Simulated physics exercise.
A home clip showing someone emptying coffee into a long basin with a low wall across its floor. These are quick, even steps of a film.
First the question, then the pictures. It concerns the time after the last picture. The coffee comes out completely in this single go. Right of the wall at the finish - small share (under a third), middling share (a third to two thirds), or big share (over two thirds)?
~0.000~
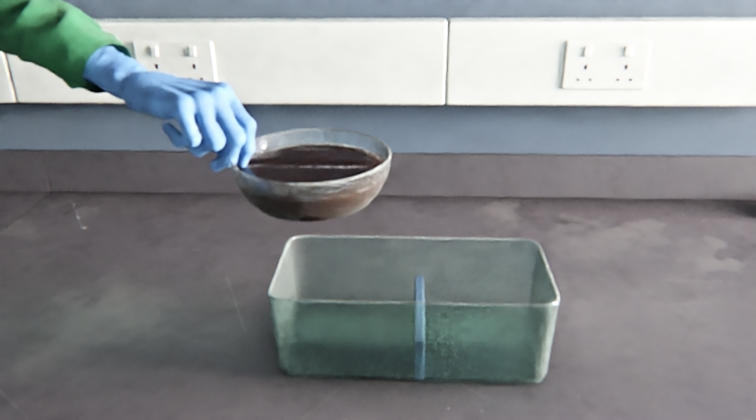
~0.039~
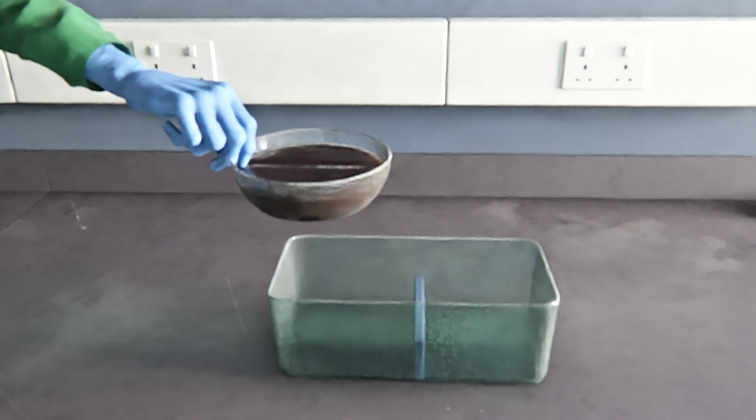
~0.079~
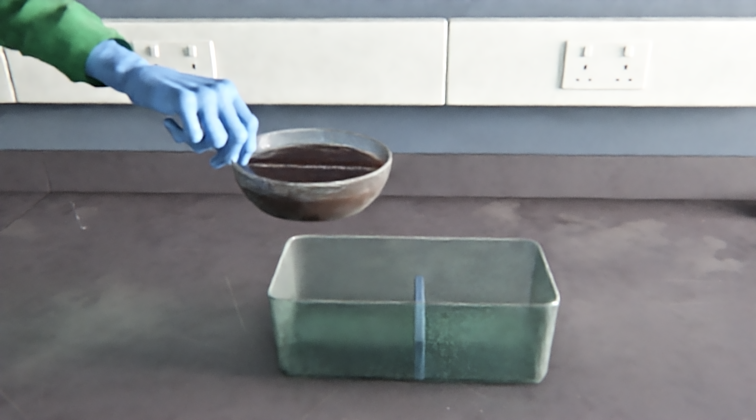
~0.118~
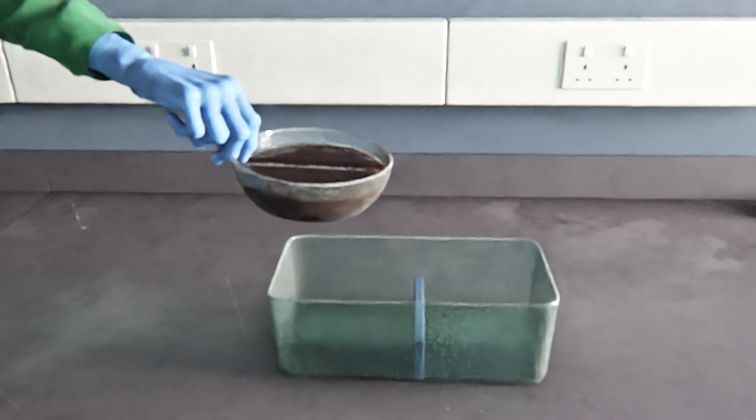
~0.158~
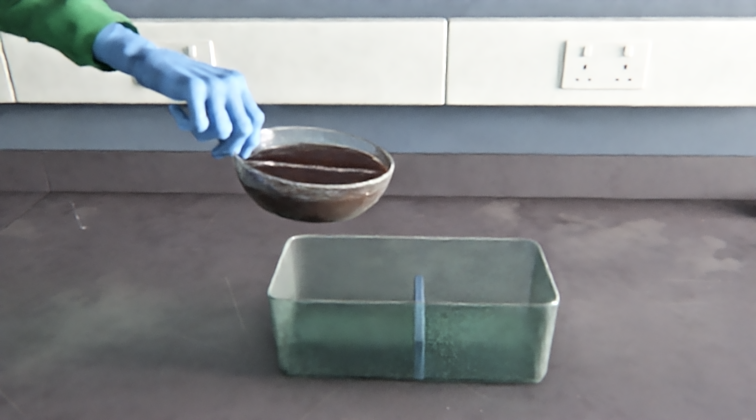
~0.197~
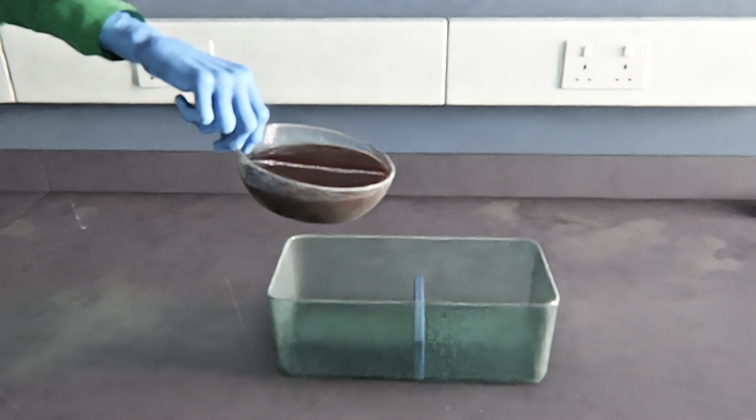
Middling.
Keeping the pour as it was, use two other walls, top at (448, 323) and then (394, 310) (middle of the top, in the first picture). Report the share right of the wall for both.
Try 1: Some 30 %; try 2: 75 %.
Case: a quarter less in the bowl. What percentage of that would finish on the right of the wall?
I'd say roughly 45 percent.
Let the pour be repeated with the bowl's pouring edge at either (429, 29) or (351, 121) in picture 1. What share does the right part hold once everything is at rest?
Around 80 percent first, around 20 percent second.
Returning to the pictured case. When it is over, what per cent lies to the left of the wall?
45 in a hundred.
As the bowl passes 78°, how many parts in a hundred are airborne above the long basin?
Somewhere around 40 per cent of it.
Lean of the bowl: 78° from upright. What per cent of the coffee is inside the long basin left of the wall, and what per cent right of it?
The left part gets 5 percent; the right part gets 35 percent.
A moment on, the bowl is tipped on its side and 21 per cent is still to pour, 6 is left of the wall and 35 right of it.
Next, the bowl is tipped right over and 0 per cent is still to pour, 43 is left of the wall and 52 right of it.
Then the bowl is tipped right over and 0 per cent is still to pour, 43 is left of the wall and 55 right of it.
Later the bowl is tipped right over and 0 per cent is still to pour, 43 is left of the wall and 55 right of it.
Finally, 43 per cent lies left of the wall, 54 right of it and 2 outside.
